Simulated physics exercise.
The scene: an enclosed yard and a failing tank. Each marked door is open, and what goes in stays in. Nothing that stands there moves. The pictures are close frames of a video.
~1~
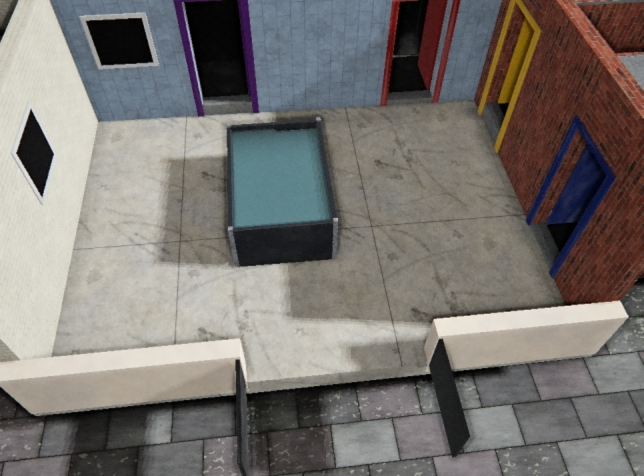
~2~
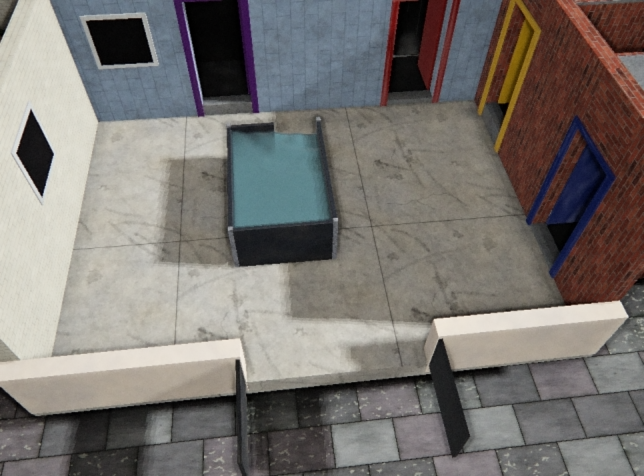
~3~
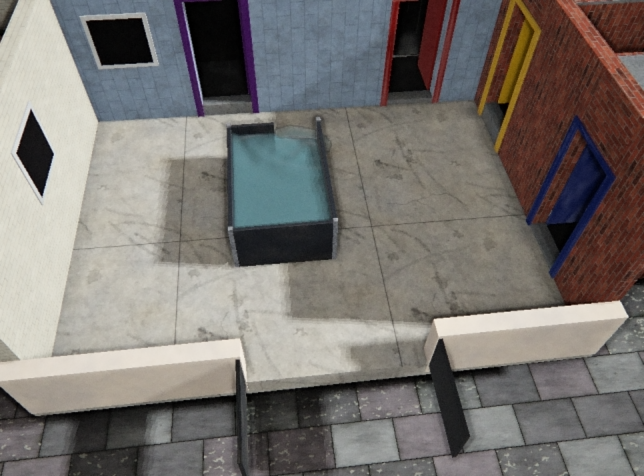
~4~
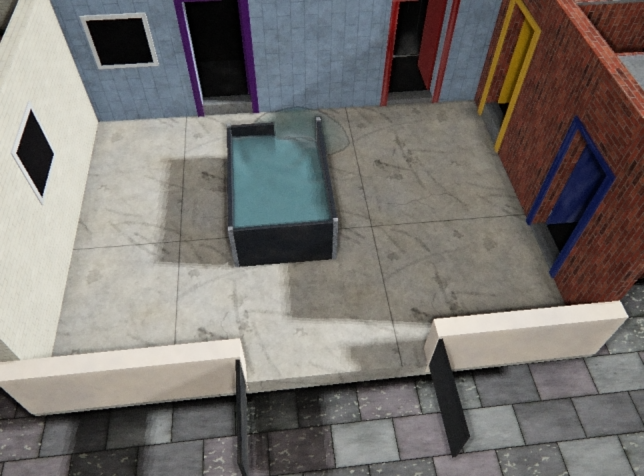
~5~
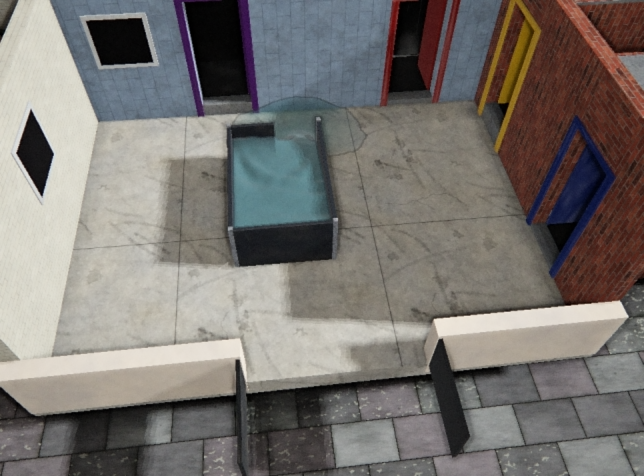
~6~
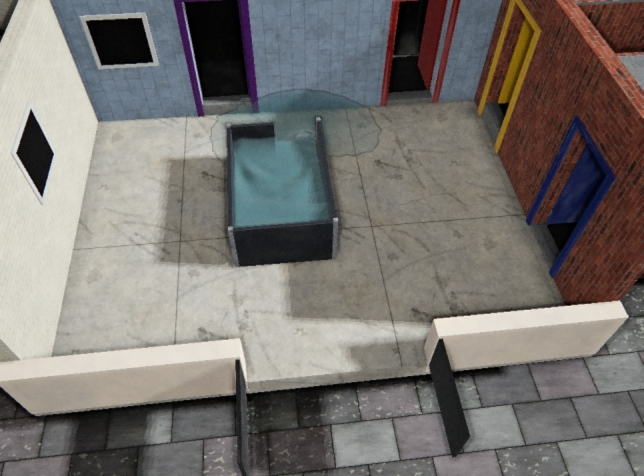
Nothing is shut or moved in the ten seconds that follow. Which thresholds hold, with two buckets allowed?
In the end: The blue door stays under that; the yellow door stays under that; the purple door stays under that; the red door stays under that.
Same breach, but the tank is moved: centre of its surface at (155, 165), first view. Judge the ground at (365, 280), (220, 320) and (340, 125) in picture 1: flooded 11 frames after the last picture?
As listed: No water, no water, wet.
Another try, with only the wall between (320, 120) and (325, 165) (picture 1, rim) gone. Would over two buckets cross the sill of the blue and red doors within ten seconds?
Then: The blue one floods; the red one lets more in.
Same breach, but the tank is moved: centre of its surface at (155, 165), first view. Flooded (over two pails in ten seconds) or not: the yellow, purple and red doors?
The yellow door is under, the purple door goes over, the red door is under.
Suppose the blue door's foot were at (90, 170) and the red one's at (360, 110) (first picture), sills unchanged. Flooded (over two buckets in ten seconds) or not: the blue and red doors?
Then: Blue door goes over; red door is over.
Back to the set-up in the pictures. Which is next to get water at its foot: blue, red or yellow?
It is the red door.
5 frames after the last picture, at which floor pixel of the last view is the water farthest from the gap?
Close to (469, 102).
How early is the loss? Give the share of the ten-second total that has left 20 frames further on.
I make it 0 per cent.
A moment on, water covers 15 % of the floor; the blue door not reached, the yellow door not reached, the purple door wet at the sill, nothing in, the red door wet at the sill, nothing in.
Next, water covers 30 % of the floor; the blue door not reached, the yellow door wet at the sill, nothing in, the purple door wet at the sill, nothing in, the red door wet at the sill, nothing in.
Then, water covers 50 % of the floor; the blue door wet at the sill, nothing in, the yellow door wet at the sill, nothing in, the purple door wet at the sill, nothing in, the red door wet at the sill, nothing in.
Later, water covers 85 % of the floor; the blue door wet at the sill, nothing in, the yellow door wet at the sill, nothing in, the purple door wet at the sill, nothing in, the red door wet at the sill, nothing in.
In the end, water covers 90 % of the floor; the blue door under two buckets in, the yellow door wet at the sill, nothing in, the purple door wet at the sill, nothing in, the red door wet at the sill, nothing in.
